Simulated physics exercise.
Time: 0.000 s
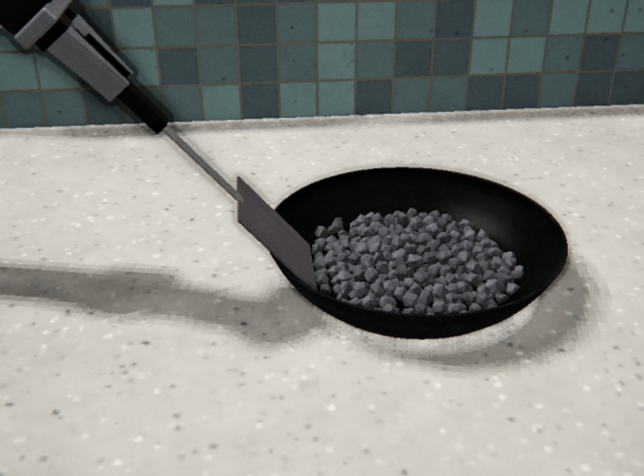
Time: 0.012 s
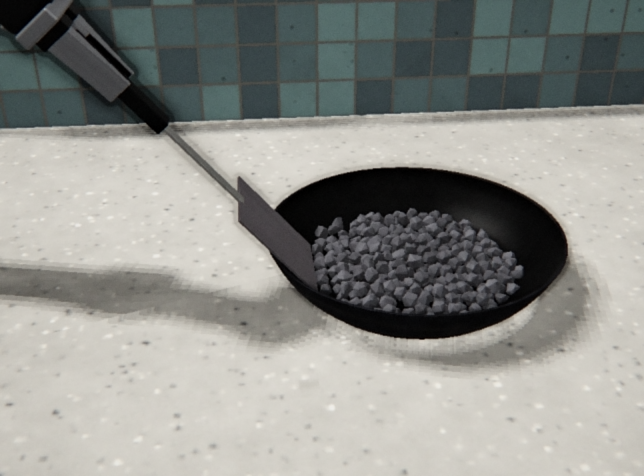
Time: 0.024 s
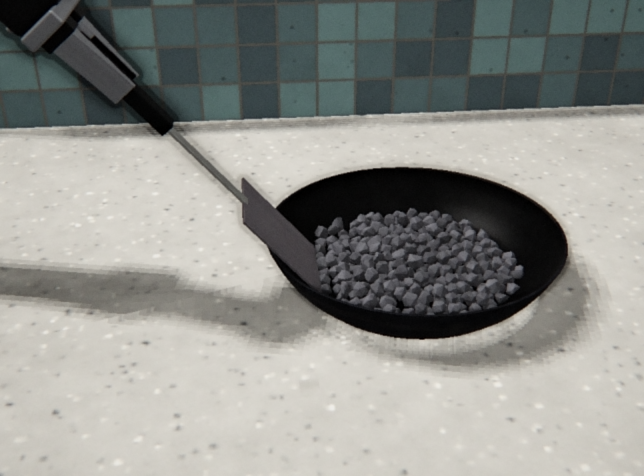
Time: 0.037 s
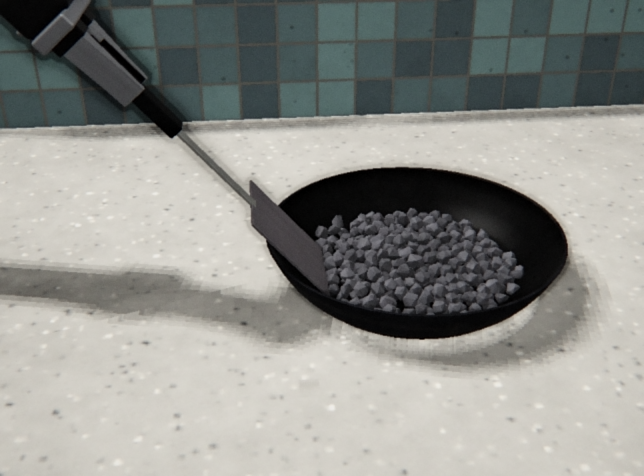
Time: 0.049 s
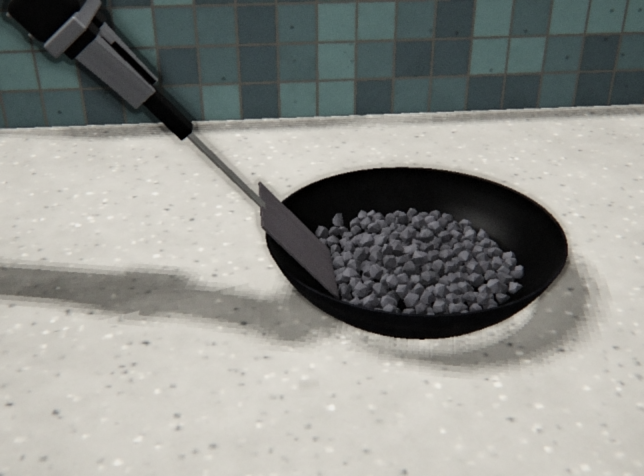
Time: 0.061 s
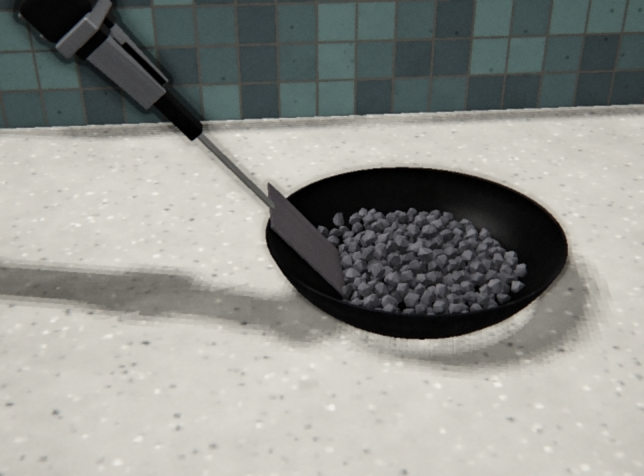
A robot arm reaching in from the upper left slides a grey turner slowly rightward and slightly down inside a black frying pan, its blade pressing into the near-left edge of a heap of dark grey pebbles. The pan sits on a pale speckled countertop before a teal tiled wall, seen from slightly above. The pebbles shift only slightly beside the blade, while the pan and camera stay still.
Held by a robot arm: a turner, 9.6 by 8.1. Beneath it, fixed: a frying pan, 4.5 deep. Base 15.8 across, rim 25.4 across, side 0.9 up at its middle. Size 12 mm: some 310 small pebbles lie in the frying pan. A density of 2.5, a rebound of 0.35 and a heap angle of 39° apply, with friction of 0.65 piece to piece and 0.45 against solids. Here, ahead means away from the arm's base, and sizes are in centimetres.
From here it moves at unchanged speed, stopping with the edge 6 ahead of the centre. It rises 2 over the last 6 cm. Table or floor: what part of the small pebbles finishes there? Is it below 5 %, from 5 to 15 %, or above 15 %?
Below 5 %.
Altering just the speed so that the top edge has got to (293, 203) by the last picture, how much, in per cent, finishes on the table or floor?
Some 10 percent.
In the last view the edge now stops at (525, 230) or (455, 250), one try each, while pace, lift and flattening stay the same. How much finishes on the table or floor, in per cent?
Around 30 per cent for the first try and 0 per cent for the second.
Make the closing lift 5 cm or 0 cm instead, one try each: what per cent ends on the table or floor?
Roughly 5 per cent, then 5 per cent.
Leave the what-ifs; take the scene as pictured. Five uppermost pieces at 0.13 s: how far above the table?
Roughly 4 cm above the table.
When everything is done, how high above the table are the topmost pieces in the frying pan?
Height at the end: Around 6.0 cm.
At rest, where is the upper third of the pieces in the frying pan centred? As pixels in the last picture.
I'd say around pixel (517, 241).
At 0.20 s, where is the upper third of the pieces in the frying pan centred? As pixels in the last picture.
(500, 245).
By 0.13 s, sloping 50°, highest piece 4 above the table; 307 in the frying pan.
By 0.20 s, sloping 50°, highest piece 6 above the table; 307 in the frying pan.
By 0.43 s, sloping 50°, highest piece 6 above the table; 301 in the frying pan, 6 on the table or floor.
By 1.48 s, sloping 50°, highest piece 6 above the table; 301 in the frying pan, 6 on the table or floor.
Final count, 301 in the frying pan, 6 on the table or floor. That is 2 % on the table or floor.
